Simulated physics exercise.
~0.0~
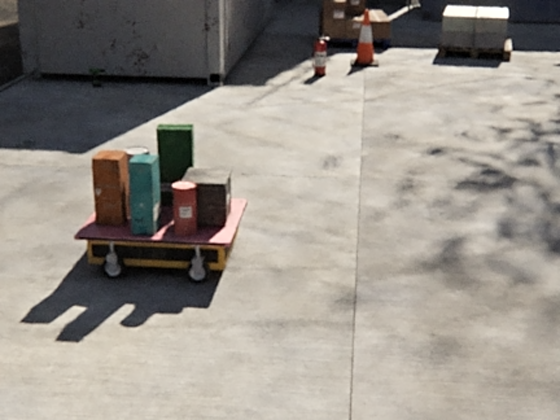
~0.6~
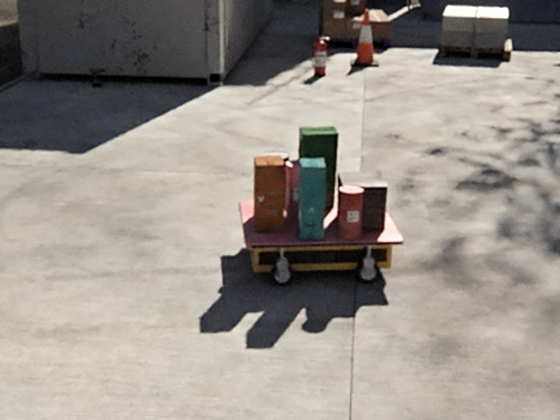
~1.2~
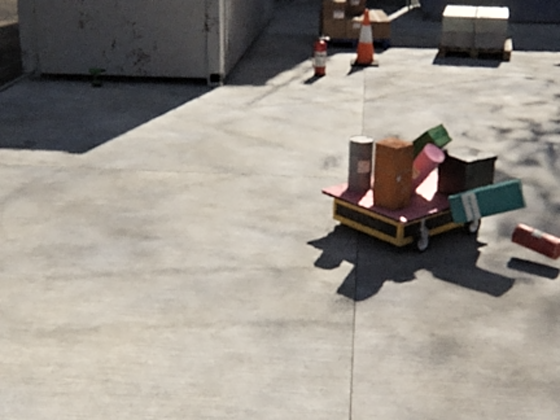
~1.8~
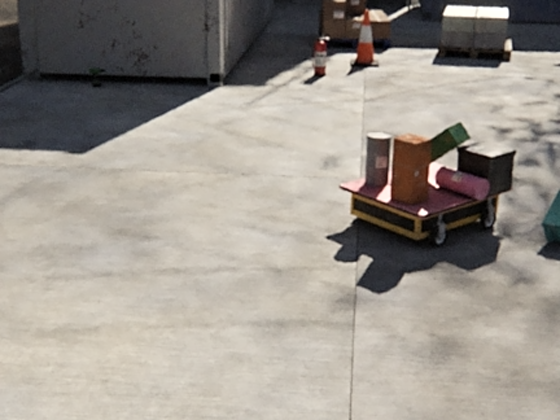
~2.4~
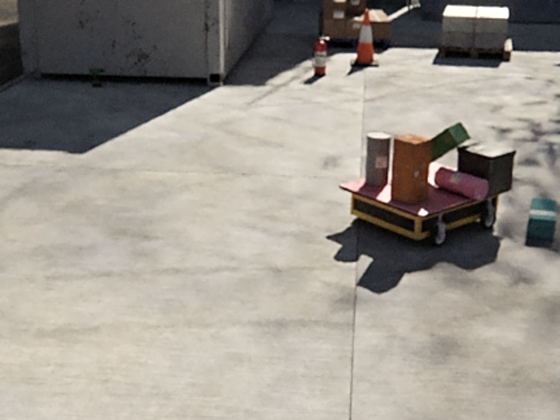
On a concrete yard, a loaded cart rolls right and turns, spilling two items before stopping.
